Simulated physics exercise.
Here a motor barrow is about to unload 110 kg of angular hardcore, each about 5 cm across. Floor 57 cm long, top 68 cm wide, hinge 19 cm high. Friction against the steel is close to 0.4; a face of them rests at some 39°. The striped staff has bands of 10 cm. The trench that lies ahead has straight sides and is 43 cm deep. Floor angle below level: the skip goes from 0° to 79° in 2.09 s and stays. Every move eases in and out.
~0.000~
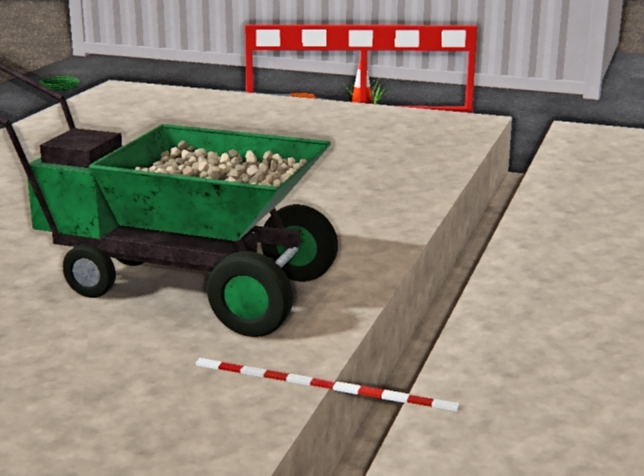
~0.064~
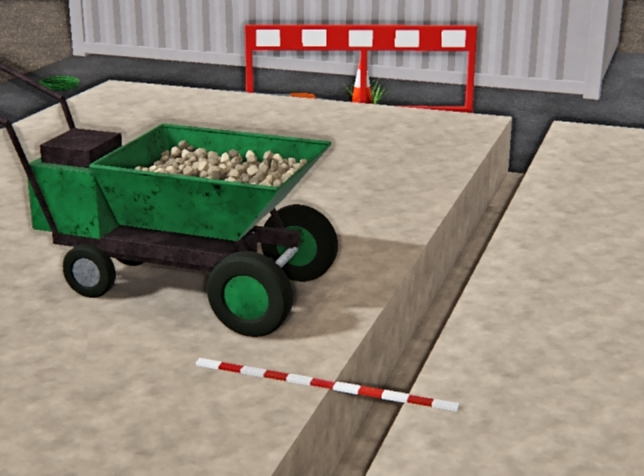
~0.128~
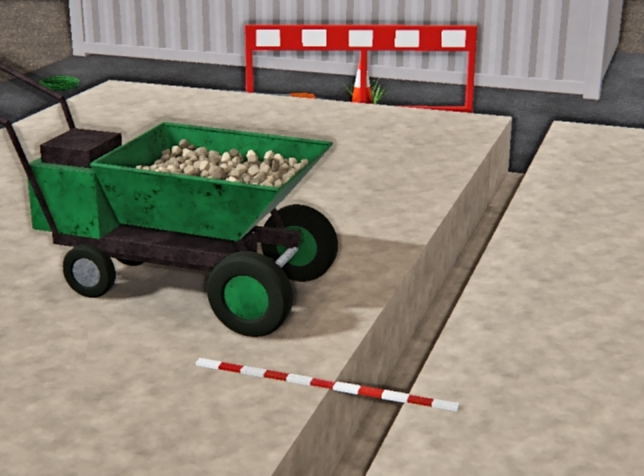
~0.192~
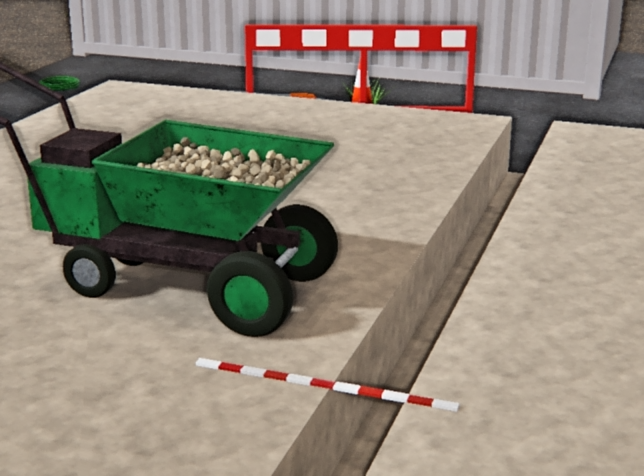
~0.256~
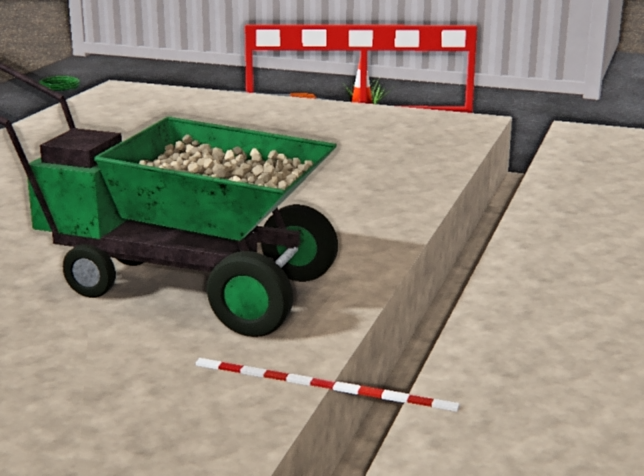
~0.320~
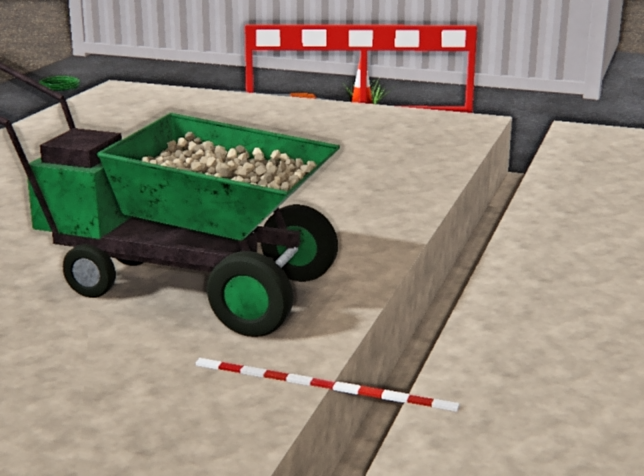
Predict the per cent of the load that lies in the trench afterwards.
94 per cent.
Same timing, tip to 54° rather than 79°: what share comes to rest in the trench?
Roughly 0%.
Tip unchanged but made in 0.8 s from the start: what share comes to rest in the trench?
I'd put it at roughly 75 per cent.
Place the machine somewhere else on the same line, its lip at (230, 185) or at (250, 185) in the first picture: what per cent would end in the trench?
First spot about 80, second spot about 100 per cent.
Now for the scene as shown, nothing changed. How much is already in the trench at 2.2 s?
Roughly 55% by that time.
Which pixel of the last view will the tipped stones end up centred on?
I'd put it close to (413, 391).
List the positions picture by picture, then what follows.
Lip at (277, 189), floor tilted 0°, highest stones at (247, 164), in the first frame.
The skip is at 0°, its lip at (278, 190); the top of the load is at (232, 162); the stones move at 0.1 m/s on average, in the second frame.
The skip is at 1°, its lip at (279, 190); the top of the load is at (233, 161); the stones move at 0.1 m/s on average, in the third frame.
The skip is at 2°, its lip at (281, 191); the top of the load is at (235, 160); the stones move at 0.2 m/s on average, in the fourth frame.
Lip at (284, 192), floor tilted 3°, highest stones at (217, 158); the stones move at 0.2 m/s on average, in the fifth frame.
The skip is at 5°, its lip at (287, 194); the top of the load is at (196, 149); the stones move at 0.3 m/s on average, in the sixth frame.
After 1.6 s the floor is at 67°; 100 % in the skip; the foremost stones are at (388, 263).
After 2.2 s the floor is at 79°; 41 % in the skip, 55 % in the trench, 4 % past the trench; the foremost stones are at (482, 325).
After 2.5 s the floor is at 79°; 13 % in the skip, 81 % in the trench, 7 % past the trench; the foremost stones are at (512, 327).
After 4.5 s the floor is at 79°; 0 % in the skip, 94 % in the trench, 6 % past the trench; the foremost stones are at (513, 327).
